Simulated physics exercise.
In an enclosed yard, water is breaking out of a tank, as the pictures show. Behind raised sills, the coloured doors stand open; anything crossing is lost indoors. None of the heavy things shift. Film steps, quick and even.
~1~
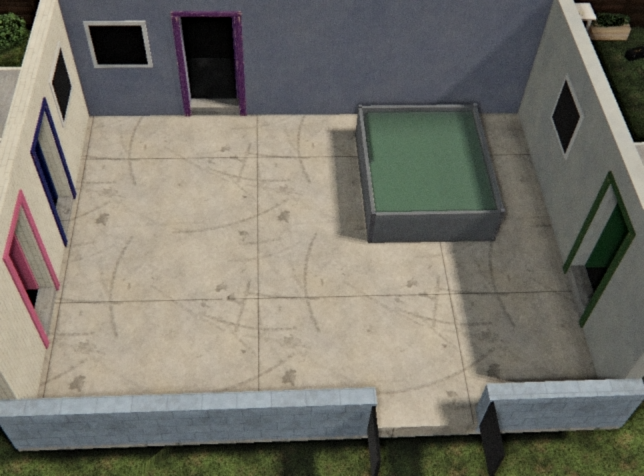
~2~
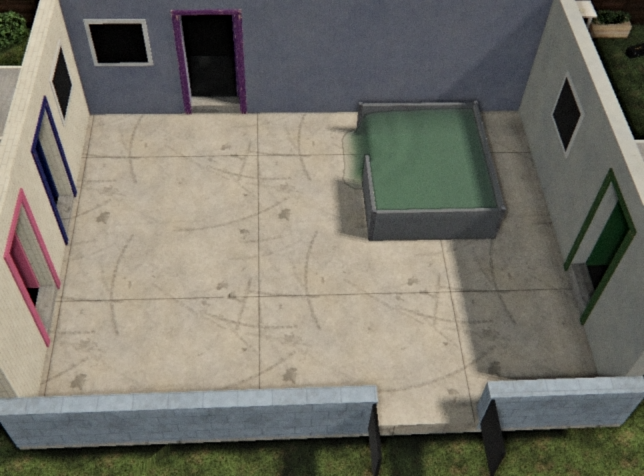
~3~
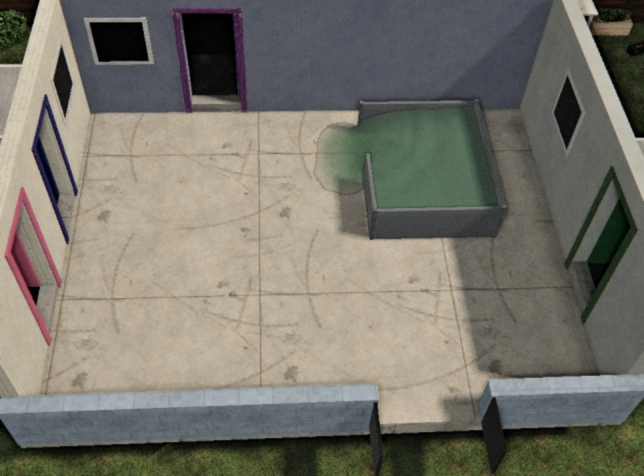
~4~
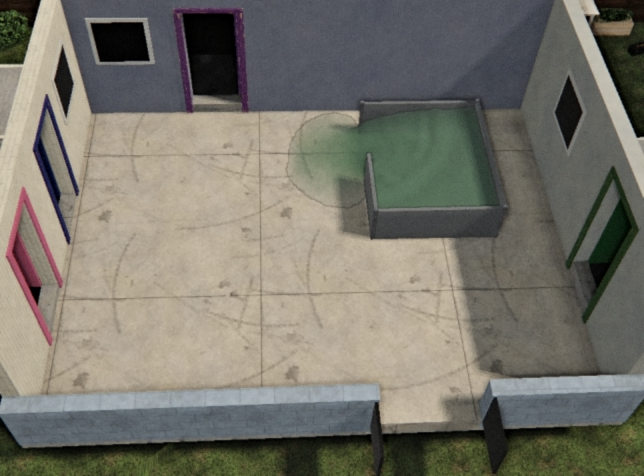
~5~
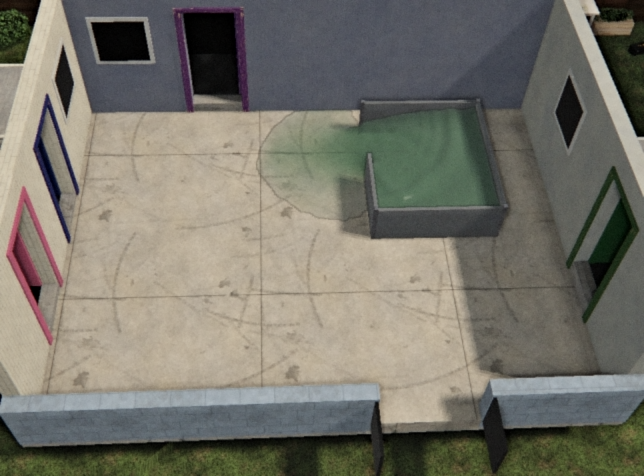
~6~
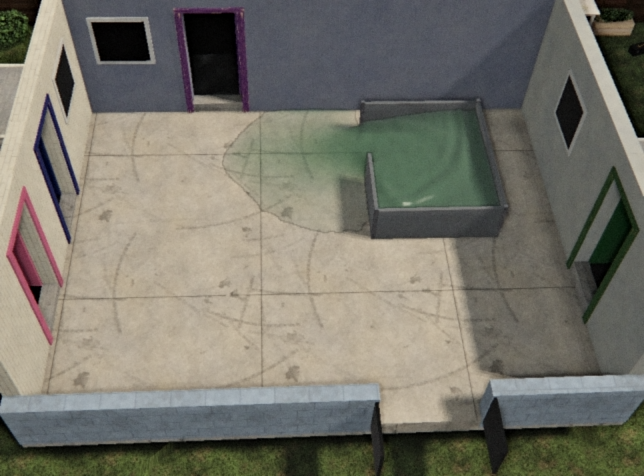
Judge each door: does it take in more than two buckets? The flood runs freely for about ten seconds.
As I see it, the purple door will most likely not exceed two buckets. The pink door will most likely not exceed two buckets. The blue door will most likely exceed two buckets. The green door will most likely not exceed two buckets.
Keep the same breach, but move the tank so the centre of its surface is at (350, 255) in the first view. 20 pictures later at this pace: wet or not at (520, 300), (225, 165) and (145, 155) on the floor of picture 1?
Well, in the order you listed them, they'd be unreached, reached by the flood and reached by the flood.
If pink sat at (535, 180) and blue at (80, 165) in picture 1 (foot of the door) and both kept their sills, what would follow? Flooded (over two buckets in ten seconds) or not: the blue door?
As it turns out, the blue one runs over.
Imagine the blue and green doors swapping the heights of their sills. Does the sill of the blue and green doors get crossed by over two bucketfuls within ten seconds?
Lab note: Blue door doesn't reach it; green door doesn't reach it.
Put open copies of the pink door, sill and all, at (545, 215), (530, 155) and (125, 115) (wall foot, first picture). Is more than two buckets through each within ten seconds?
In turn: Takes less, lets less in, floods.
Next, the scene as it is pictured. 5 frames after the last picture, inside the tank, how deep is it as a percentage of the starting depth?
Near 72 in a hundred.
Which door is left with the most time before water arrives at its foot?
It's the green door.
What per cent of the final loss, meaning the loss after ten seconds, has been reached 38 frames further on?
Close to 60 %.
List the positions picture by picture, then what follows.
The water tank at (427, 160) is whole and still, in the first picture.
The front is at (355, 185), out from the gap at (363, 151), in the second picture.
Water pours out at (364, 150) and has run to (332, 187), in the third picture.
Water pours out at (365, 151) and has run to (290, 169), in the fourth picture.
Water pours out at (365, 150) and has run to (263, 172), in the fifth picture.
The front is at (229, 167), out from the gap at (366, 150), in the sixth picture.
A moment on, water covers 25 % of the floor; the purple door wet at the sill, nothing in, the pink door not reached, the blue door not reached, the green door not reached.
Next, water covers 35 % of the floor; the purple door wet at the sill, nothing in, the pink door not reached, the blue door under two buckets in, the green door not reached.
Then, water covers 45 % of the floor; the purple door wet at the sill, nothing in, the pink door wet at the sill, nothing in, the blue door over two buckets in, the green door not reached.
Later, water covers 60 % of the floor; the purple door wet at the sill, nothing in, the pink door wet at the sill, nothing in, the blue door far over two buckets in, the green door not reached.
In the end, water covers 90 % of the floor; the purple door wet at the sill, nothing in, the pink door wet at the sill, nothing in, the blue door far over two buckets in, the green door wet at the sill, nothing in.
